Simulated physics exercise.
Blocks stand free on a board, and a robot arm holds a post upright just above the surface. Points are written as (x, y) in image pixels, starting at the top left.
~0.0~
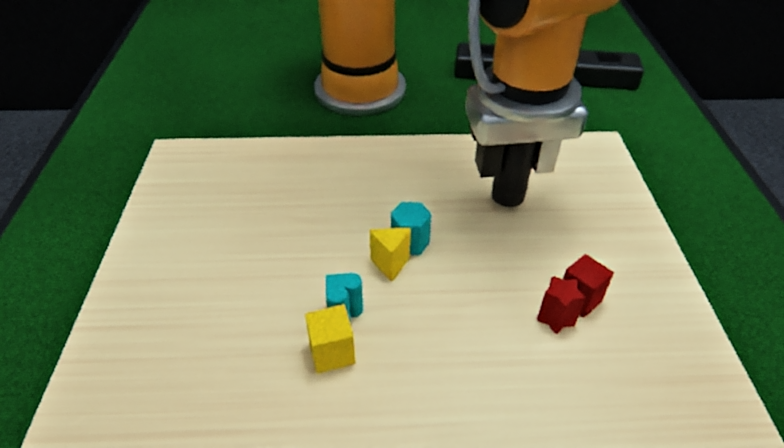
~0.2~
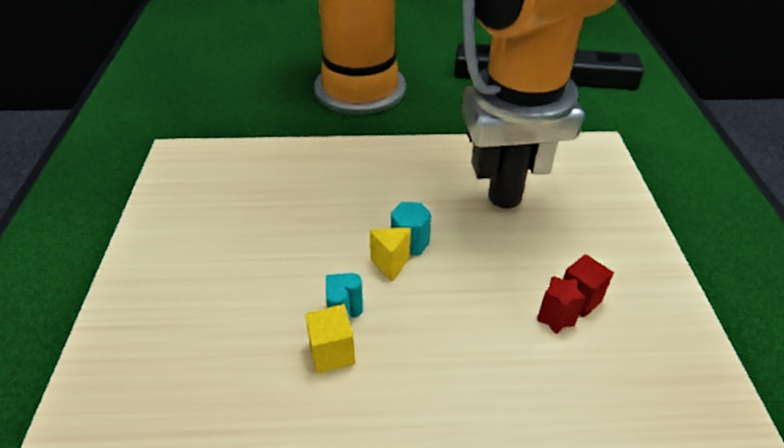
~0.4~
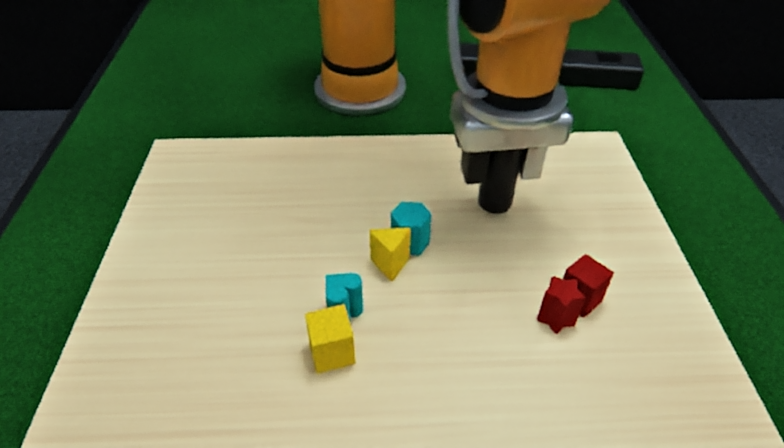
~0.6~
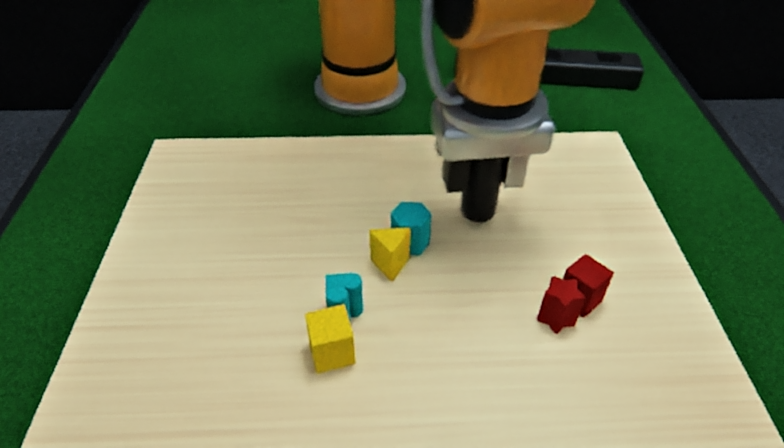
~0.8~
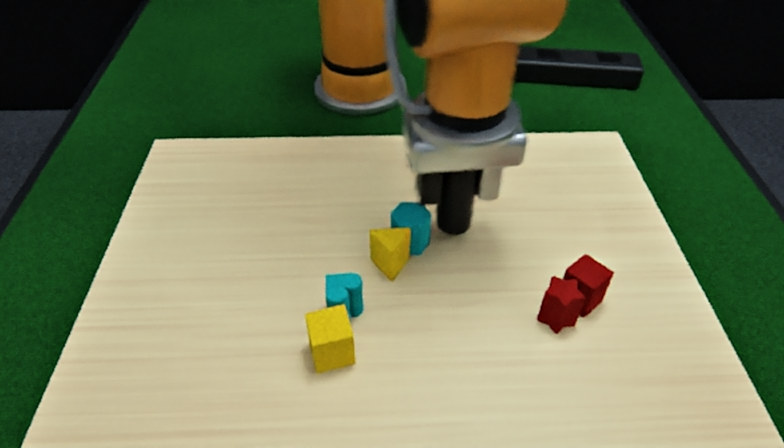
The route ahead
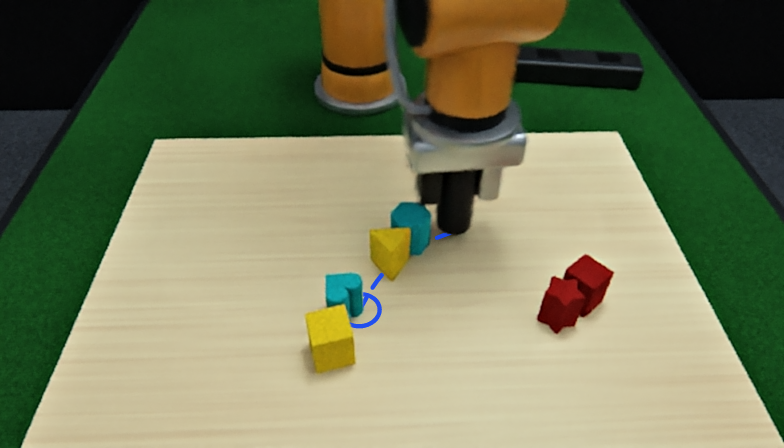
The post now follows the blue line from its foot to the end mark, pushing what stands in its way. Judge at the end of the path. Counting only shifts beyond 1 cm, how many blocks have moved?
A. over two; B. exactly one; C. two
A
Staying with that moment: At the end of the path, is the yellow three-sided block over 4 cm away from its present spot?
The answer is yes.
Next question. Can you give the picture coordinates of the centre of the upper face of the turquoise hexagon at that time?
If I read the scene right, the answer is (357, 223).
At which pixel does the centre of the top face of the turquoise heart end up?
In the picture, that point is around (314, 297).
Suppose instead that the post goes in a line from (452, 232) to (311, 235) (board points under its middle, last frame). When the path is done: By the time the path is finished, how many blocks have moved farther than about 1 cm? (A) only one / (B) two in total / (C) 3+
It's A.
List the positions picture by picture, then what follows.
Post's lower end (508, 197); yellow square (329, 324); turquoise heart (341, 284); yellow three-sided block (391, 236); turquoise hexagon (411, 213), in the first frame.
Post (505, 198); blocks still, in the second frame.
Post (495, 203); blocks still, in the third frame.
Post (478, 211); blocks still, in the fourth frame.
Post (453, 223); yellow square (329, 324); turquoise heart (341, 284); yellow three-sided block (391, 236); turquoise hexagon (411, 213), in the fifth frame.
Drawn move, from (452, 232) through (414, 249) and (382, 274) to (360, 310).
The first path, step by step. One third of the way, post (413, 241); yellow three-sided block (383, 243); turquoise hexagon (376, 219), turned 30° clockwise.
Two thirds of the way, post (382, 266); turquoise heart (335, 289); yellow three-sided block (357, 263), turned 55° clockwise; turquoise hexagon (357, 223), turned 65° clockwise.
At the end, post (359, 301); yellow square (328, 328); turquoise heart (314, 297), turned 70° anticlockwise; yellow three-sided block (327, 270), turned 105° clockwise; turquoise hexagon (357, 223), turned 65° clockwise.
